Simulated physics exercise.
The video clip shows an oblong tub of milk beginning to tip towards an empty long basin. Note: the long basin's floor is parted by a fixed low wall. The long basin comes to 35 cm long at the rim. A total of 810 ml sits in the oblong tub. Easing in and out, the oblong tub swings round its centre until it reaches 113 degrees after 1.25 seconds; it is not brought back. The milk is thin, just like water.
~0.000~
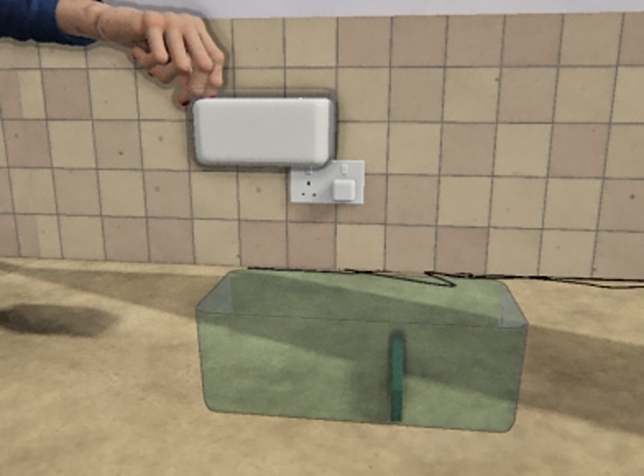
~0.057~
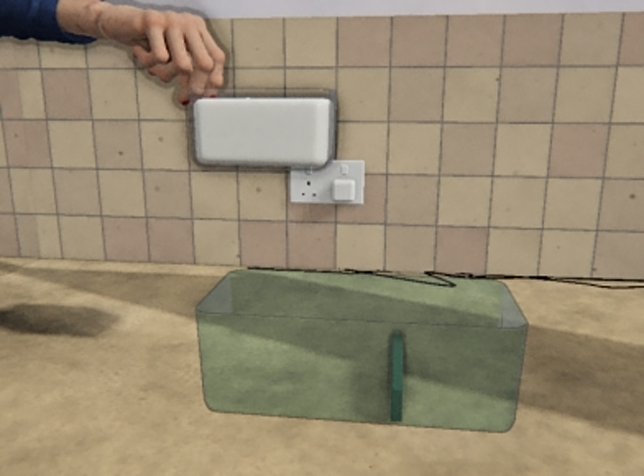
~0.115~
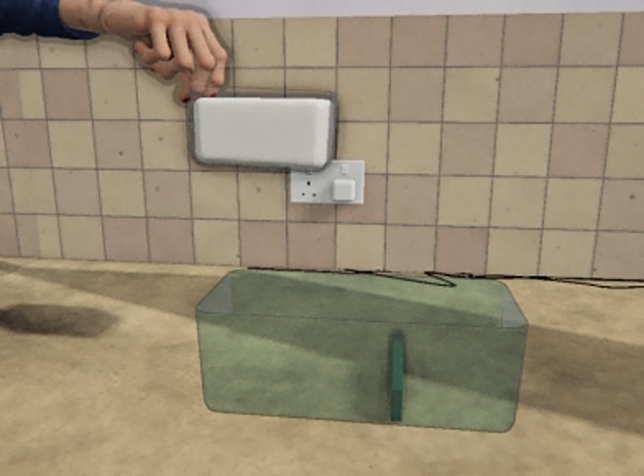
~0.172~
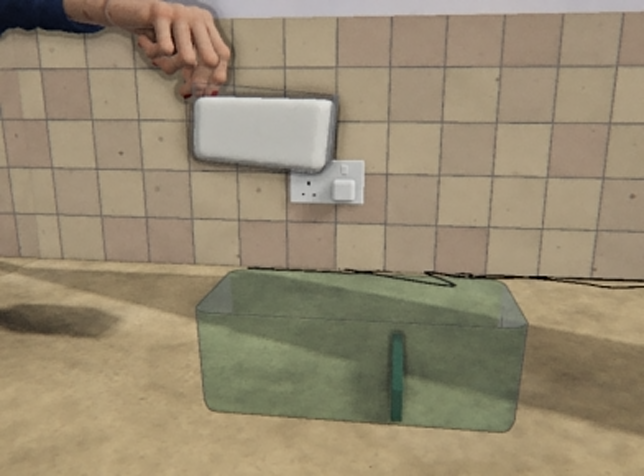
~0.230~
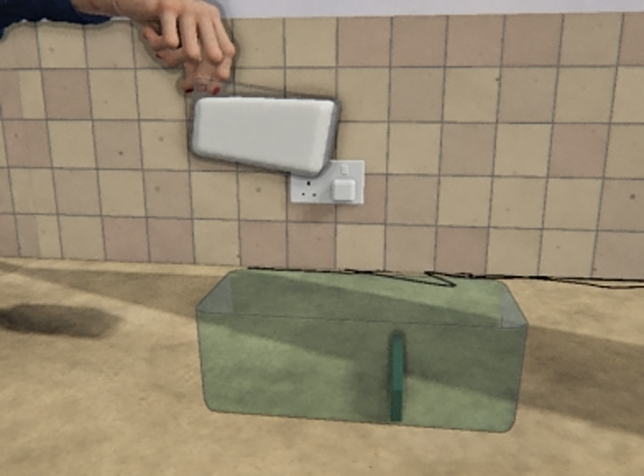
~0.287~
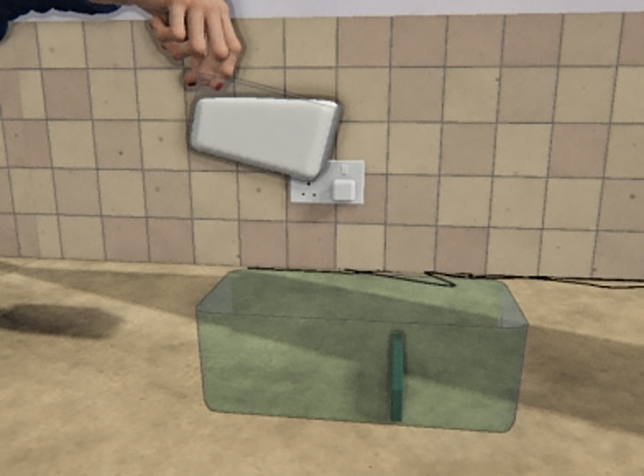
The video shows a hand at the upper left holding an oblong white tub above a long, clear green basin on a counter by a tiled wall. The tub starts level, then slowly tilts slightly, its right end dipping lower.
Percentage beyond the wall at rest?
61 per cent.
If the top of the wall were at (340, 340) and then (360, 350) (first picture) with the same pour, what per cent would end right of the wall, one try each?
It comes to 90 per cent, and then 75 per cent.
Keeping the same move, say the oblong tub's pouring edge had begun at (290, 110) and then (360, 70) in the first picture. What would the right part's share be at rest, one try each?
Try 1: 15 %; try 2: 70 %.
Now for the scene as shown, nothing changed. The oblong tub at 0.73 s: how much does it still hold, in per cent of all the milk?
About 44 percent.
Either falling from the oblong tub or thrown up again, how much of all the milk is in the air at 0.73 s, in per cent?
Around 38 in a hundred.
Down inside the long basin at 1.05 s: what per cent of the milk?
Around 84 per cent of the whole.
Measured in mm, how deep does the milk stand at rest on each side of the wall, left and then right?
10 mm left, 28 mm right.
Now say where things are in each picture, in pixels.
In the first frame, tilt 0°; pouring edge (332, 91); surface from (206, 101) to (331, 101); the long basin's rim runs from (214, 290) to (515, 303); the wall's top is at (397, 360).
In the second frame, tilt 1°; pouring edge (332, 92); surface from (206, 101) to (330, 102).
In the third frame, tilt 2°; pouring edge (333, 94); surface from (207, 101) to (331, 102).
In the fourth frame, tilt 5°; pouring edge (334, 97); surface from (209, 100) to (332, 103).
In the fifth frame, tilt 9°; pouring edge (336, 103); surface from (208, 100) to (335, 104).
In the sixth frame, tilt 14°; pouring edge (338, 109); surface from (209, 103) to (338, 104).
After 0.73 s the tilt is 71° and 44 per cent is still to pour, 3 is left of the wall and 15 right of it.
After 1.05 s the tilt is 106° and 7 per cent is still to pour, 22 is left of the wall and 62 right of it.
After 1.38 s the tilt is 113° and 0 per cent is still to pour, 37 is left of the wall and 61 right of it.
After 1.75 s the tilt is 113° and 0 per cent is still to pour, 37 is left of the wall and 61 right of it.
In the end 38 per cent lies left of the wall, 61 right of it and 2 outside.
